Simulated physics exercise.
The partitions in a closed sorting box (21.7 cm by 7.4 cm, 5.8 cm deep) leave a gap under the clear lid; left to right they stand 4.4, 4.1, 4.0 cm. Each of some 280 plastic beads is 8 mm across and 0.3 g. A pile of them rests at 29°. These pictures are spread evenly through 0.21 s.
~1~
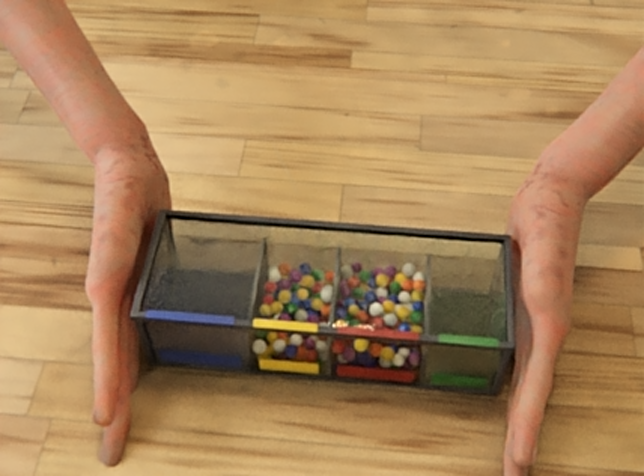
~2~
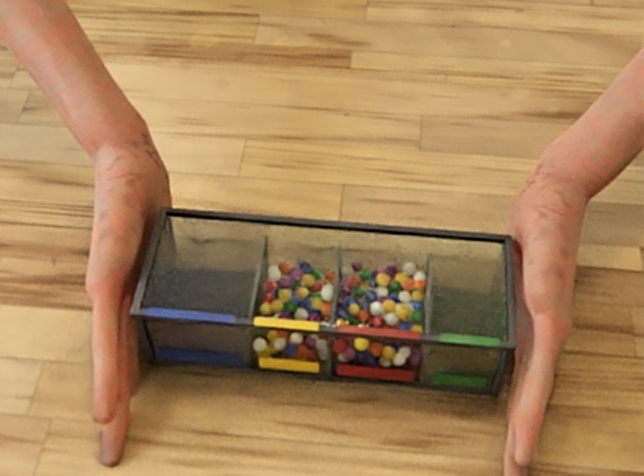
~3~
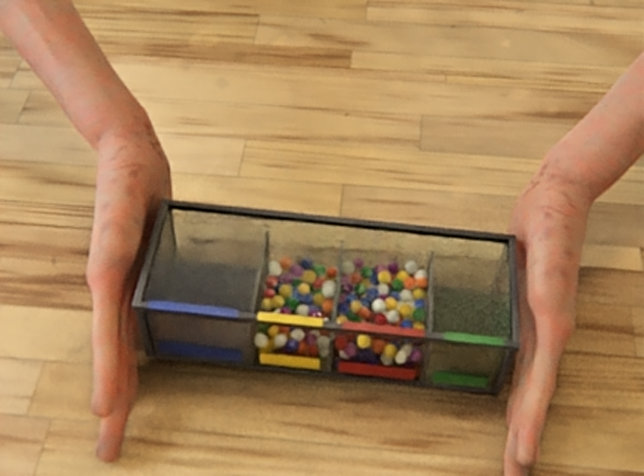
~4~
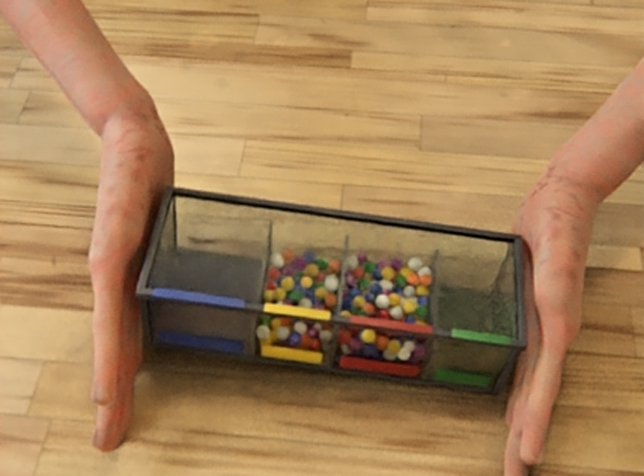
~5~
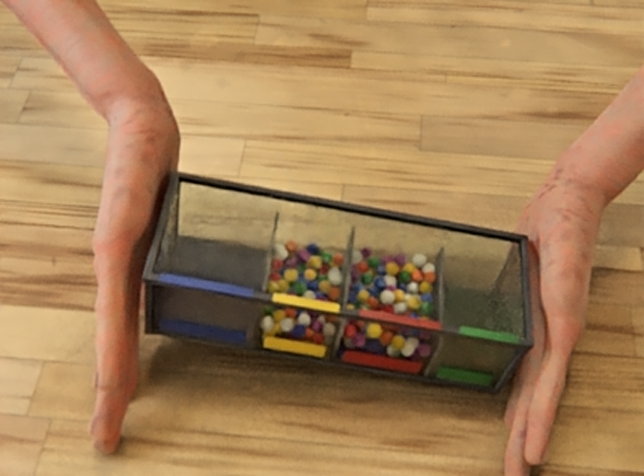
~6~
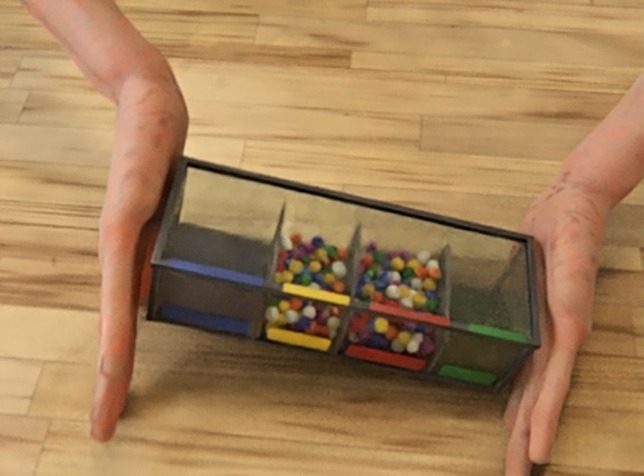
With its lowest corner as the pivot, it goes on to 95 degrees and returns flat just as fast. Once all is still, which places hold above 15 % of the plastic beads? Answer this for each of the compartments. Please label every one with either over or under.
Labels - red compartment: Over; blue compartment: Under; green compartment: Over; yellow compartment: Over.
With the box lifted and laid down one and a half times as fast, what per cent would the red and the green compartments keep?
In that case the red compartment would hold 40 per cent and the green one 35 per cent.
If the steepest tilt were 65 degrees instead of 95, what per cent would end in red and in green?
Then red would end with 60 per cent and green with 5 per cent.
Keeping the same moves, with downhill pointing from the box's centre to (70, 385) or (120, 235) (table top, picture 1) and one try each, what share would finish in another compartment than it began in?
Near 20 and 25 percent, in that order.
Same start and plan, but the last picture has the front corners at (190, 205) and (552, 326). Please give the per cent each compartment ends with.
Red 50 %; blue 0 %; green 25 %; yellow 30 %.
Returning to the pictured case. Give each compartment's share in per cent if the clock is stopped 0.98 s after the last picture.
Red 50, blue 0, green 15, yellow 35.
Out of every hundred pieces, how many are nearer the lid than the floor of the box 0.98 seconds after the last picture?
Roughly 40 percent of the pieces.
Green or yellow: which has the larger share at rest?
I'd say the green side has more in it.
Then, 0.98 s after the last picture, tilt 95 degrees; red 50 %, green 15 %, yellow 35 %.
Then, 1.63 s after the last picture, tilt 43 degrees; red 35 %, green 40 %, yellow 25 %.
Then, 2.32 s after the last picture, tilt 0 degrees; red 35 %, green 40 %, yellow 25 %.
In the end, red 35 %, blue 0 %, green 40 %, yellow 25 %.
